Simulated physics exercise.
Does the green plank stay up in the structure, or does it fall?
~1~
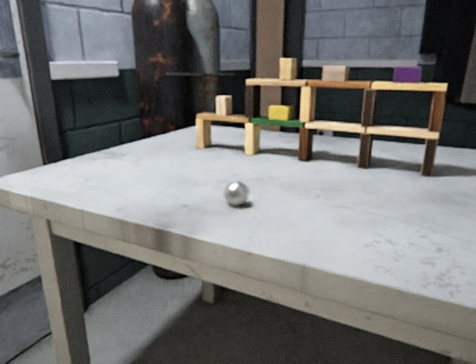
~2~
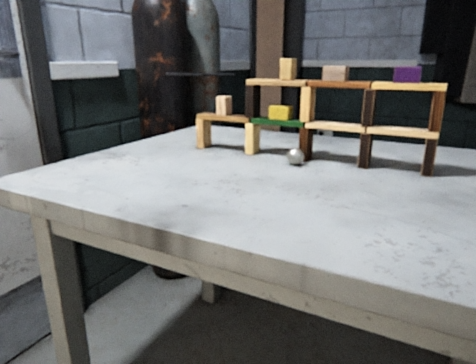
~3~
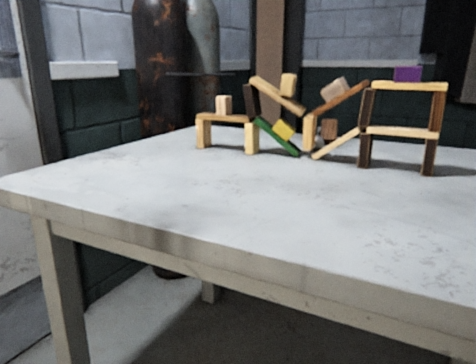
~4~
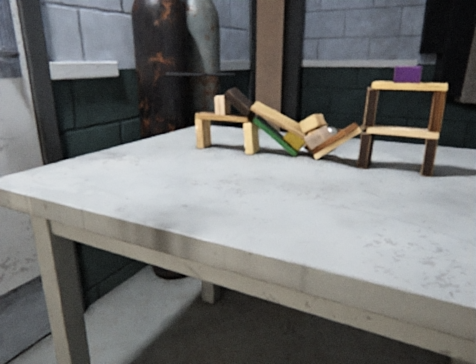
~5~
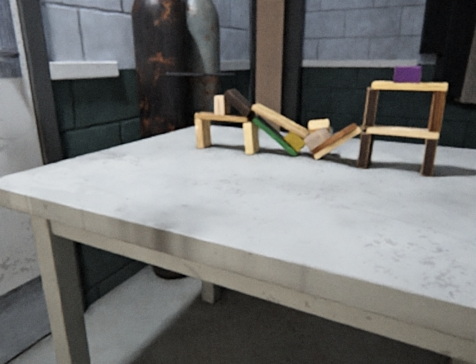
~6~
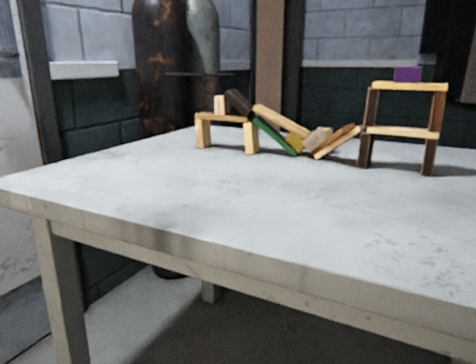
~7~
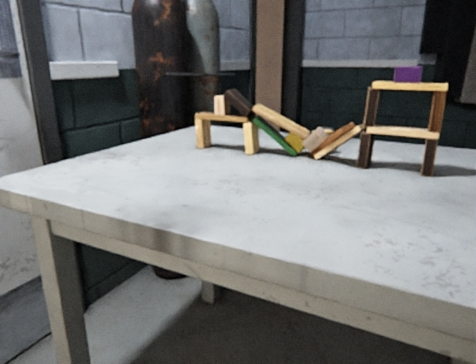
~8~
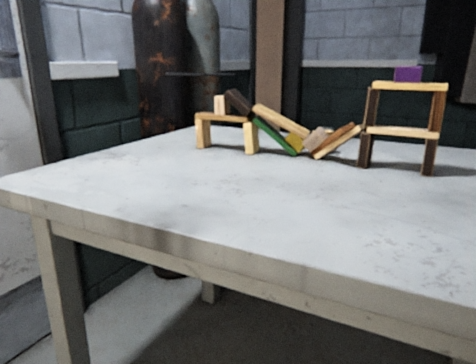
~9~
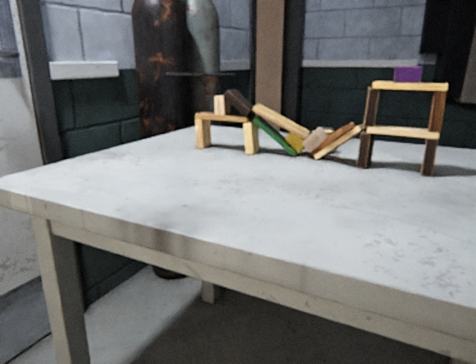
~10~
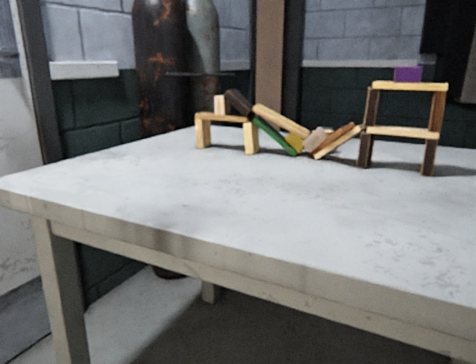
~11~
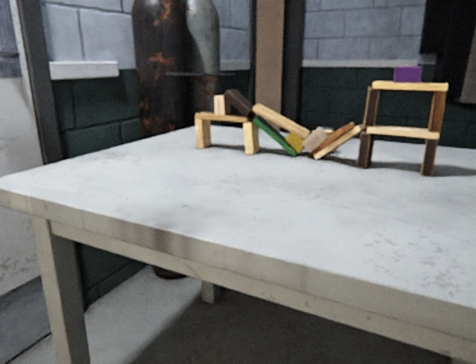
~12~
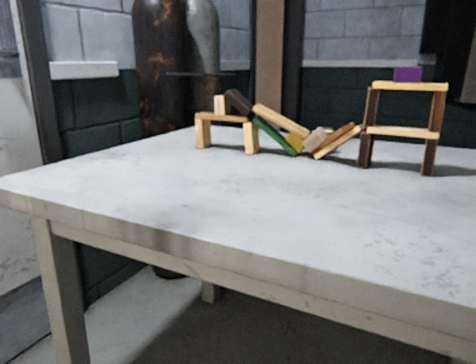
The green plank falls. It ends up steeply tilted down to the right, among the collapsed pieces in the middle.
